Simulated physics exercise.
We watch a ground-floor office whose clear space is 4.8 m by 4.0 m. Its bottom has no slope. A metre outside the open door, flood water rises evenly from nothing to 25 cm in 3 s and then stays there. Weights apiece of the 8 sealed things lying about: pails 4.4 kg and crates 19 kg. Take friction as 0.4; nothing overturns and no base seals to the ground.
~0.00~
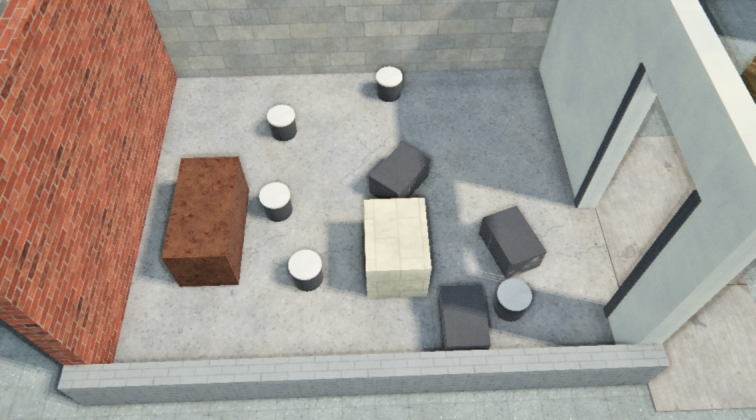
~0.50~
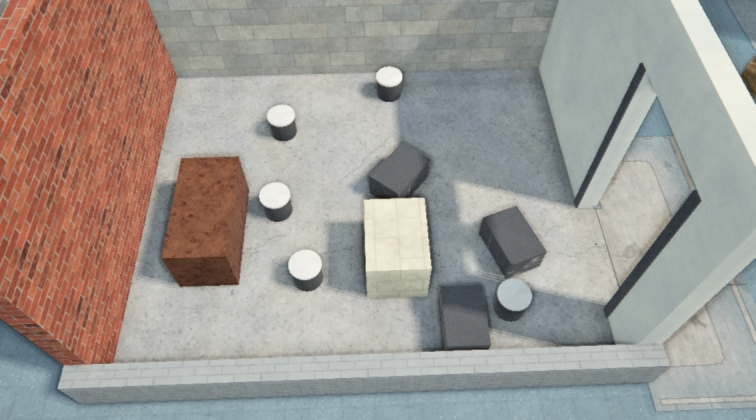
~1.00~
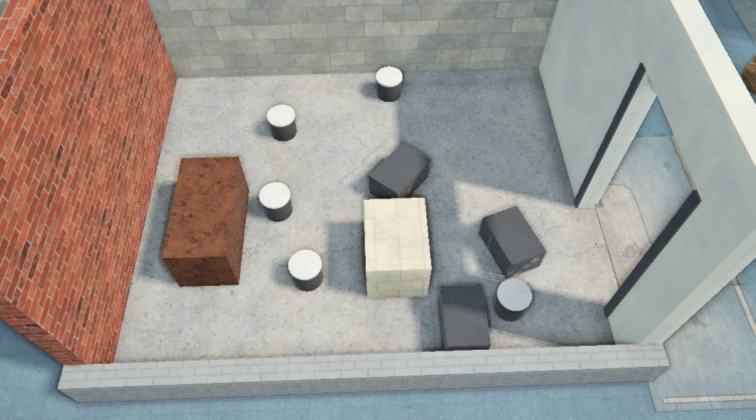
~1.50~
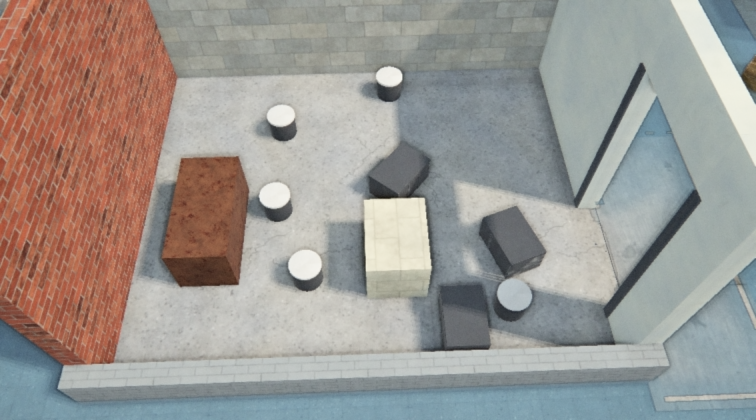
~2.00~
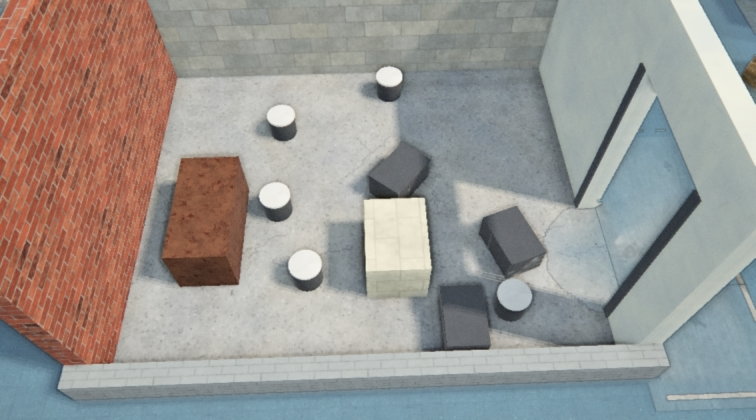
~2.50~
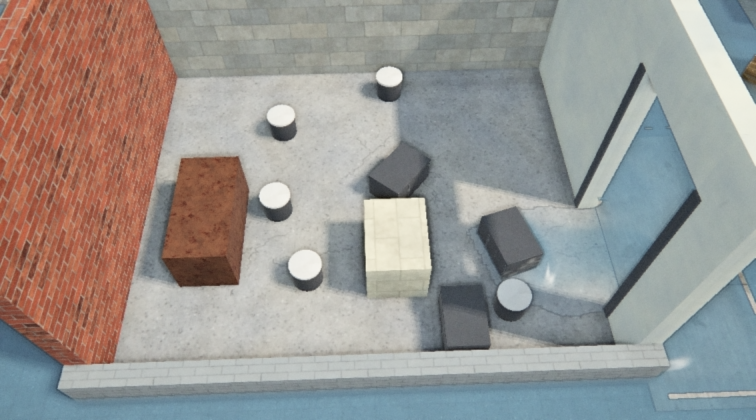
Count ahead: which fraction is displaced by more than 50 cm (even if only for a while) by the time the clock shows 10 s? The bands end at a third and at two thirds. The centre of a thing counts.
Share: Two thirds or above.
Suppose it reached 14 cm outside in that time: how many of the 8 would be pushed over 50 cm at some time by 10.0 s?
In that case 3 of them.
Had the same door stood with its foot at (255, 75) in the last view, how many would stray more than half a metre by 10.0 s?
Then 6.
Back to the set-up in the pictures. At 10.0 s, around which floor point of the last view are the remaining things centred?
At about (259, 167).
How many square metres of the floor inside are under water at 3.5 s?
Some 4.5 m2.
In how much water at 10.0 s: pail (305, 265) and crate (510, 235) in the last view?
About 7 and 14 cm.
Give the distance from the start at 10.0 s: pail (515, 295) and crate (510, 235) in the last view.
In turn: 350 cm, 350 cm.
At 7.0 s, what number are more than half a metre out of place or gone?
I count 5.
After 3.5 s 1 of 8 are over 50 cm from their spots; 1 afloat.
After 4.5 s 3 of 8 are over 50 cm from their spots; 1 afloat.
After 7.0 s 5 of 8 are over 50 cm from their spots; 2 afloat.
After 10.0 s 7 of 8 are over 50 cm from their spots, and 7 have been at some point; 8 afloat.
